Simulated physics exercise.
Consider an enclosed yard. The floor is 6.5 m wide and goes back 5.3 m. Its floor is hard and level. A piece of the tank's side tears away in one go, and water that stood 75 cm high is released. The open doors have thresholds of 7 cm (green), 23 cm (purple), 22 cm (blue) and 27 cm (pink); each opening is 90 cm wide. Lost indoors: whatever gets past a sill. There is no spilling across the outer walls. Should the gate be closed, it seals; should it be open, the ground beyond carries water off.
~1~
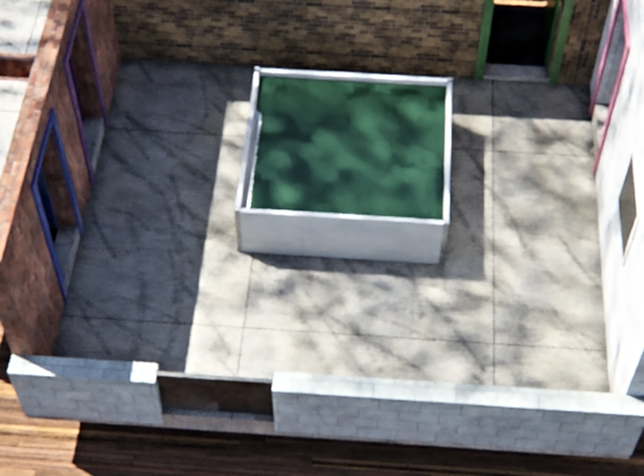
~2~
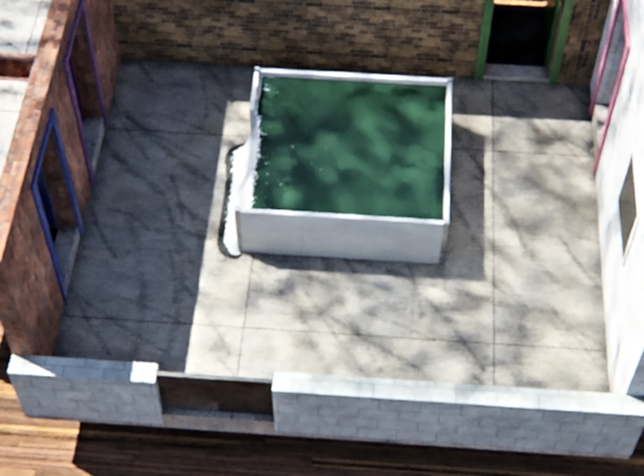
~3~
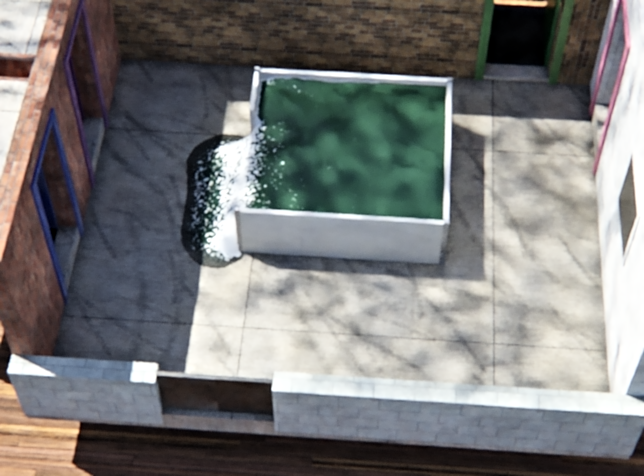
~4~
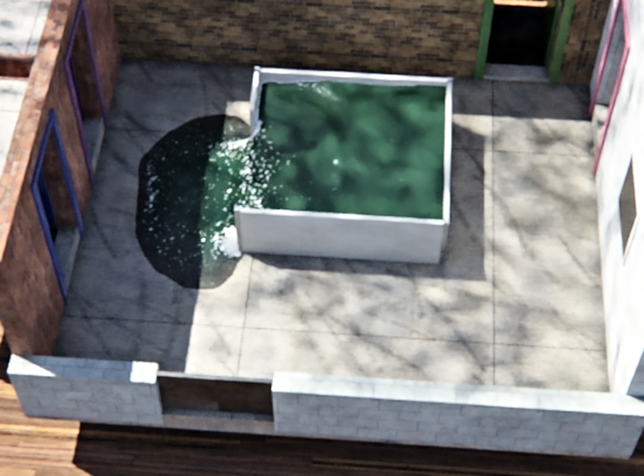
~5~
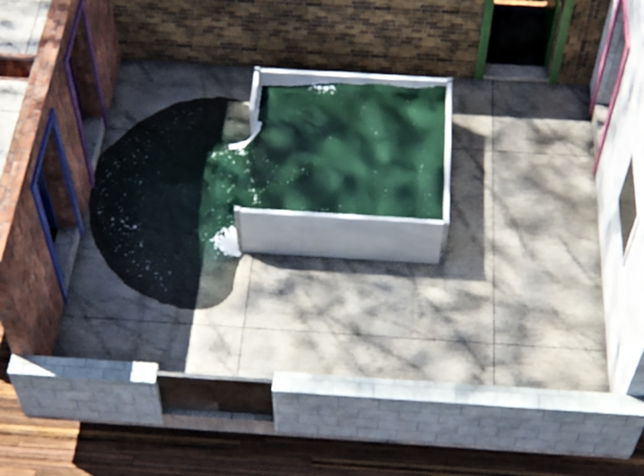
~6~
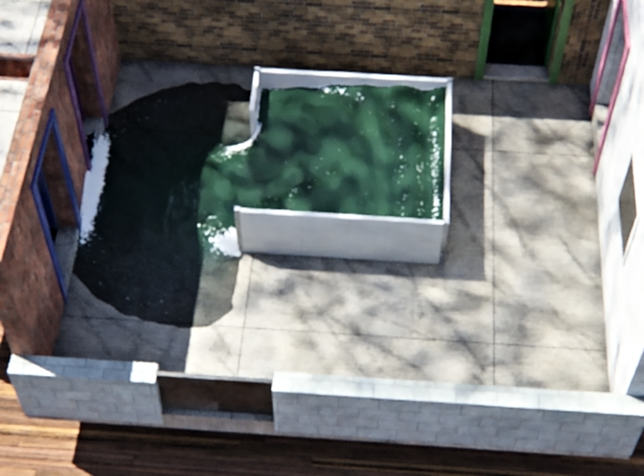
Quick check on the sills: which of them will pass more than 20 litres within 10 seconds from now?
In order: At the green door it looks set to land over the limit, at the purple door it looks set to land over the limit, at the blue door it looks set to land over the limit, at the pink door it looks set to land under the limit.
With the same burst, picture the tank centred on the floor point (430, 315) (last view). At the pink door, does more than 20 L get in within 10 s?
So then, pink stays inside.
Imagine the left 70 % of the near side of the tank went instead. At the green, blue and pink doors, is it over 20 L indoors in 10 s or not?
Note: Green beyond the mark, blue short of the mark, pink short of the mark.
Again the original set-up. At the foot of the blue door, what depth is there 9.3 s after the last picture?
Average: ~ 11.0 cm.
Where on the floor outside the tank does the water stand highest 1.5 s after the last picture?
Position: About (50, 374).
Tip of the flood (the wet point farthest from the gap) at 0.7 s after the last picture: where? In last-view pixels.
That would be close to (47, 388).
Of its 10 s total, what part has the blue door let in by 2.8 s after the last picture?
About 95%.
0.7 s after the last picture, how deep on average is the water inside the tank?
The average depth is around 49 cm.
Then, 0.7 s after the last picture water covers 30 % of the floor and is deepest (50 cm) near (103, 205); green door not reached, purple door 42 cm at the sill, 47 L in, blue door 37 cm at the sill, 12 L in, pink door not reached.
Then, 1.5 s after the last picture water covers 35 % of the floor and is deepest (56 cm) near (50, 374); green door not reached, purple door 42 cm at the sill, 130 L in, blue door 39 cm at the sill, 73 L in, pink door not reached.
Then, 2.8 s after the last picture water covers 70 % of the floor and is deepest (36 cm) near (47, 388); green door not reached, purple door 28 cm at the sill, 200 L in, blue door 26 cm at the sill, 131 L in, pink door not reached.
Then, 5.3 s after the last picture water covers 95 % of the floor and is deepest (25 cm) near (593, 201); green door 8 cm at the sill, 2 L in, purple door 17 cm at the sill, 207 L in, blue door 18 cm at the sill, 136 L in, pink door 17 cm at the sill, 0 L in.
Then, 9.3 s after the last picture water covers 100 % of the floor and is deepest (20 cm) near (454, 193); green door 15 cm at the sill, 62 L in, purple door 10 cm at the sill, 207 L in, blue door 11 cm at the sill, 136 L in, pink door 13 cm at the sill, 0 L in.
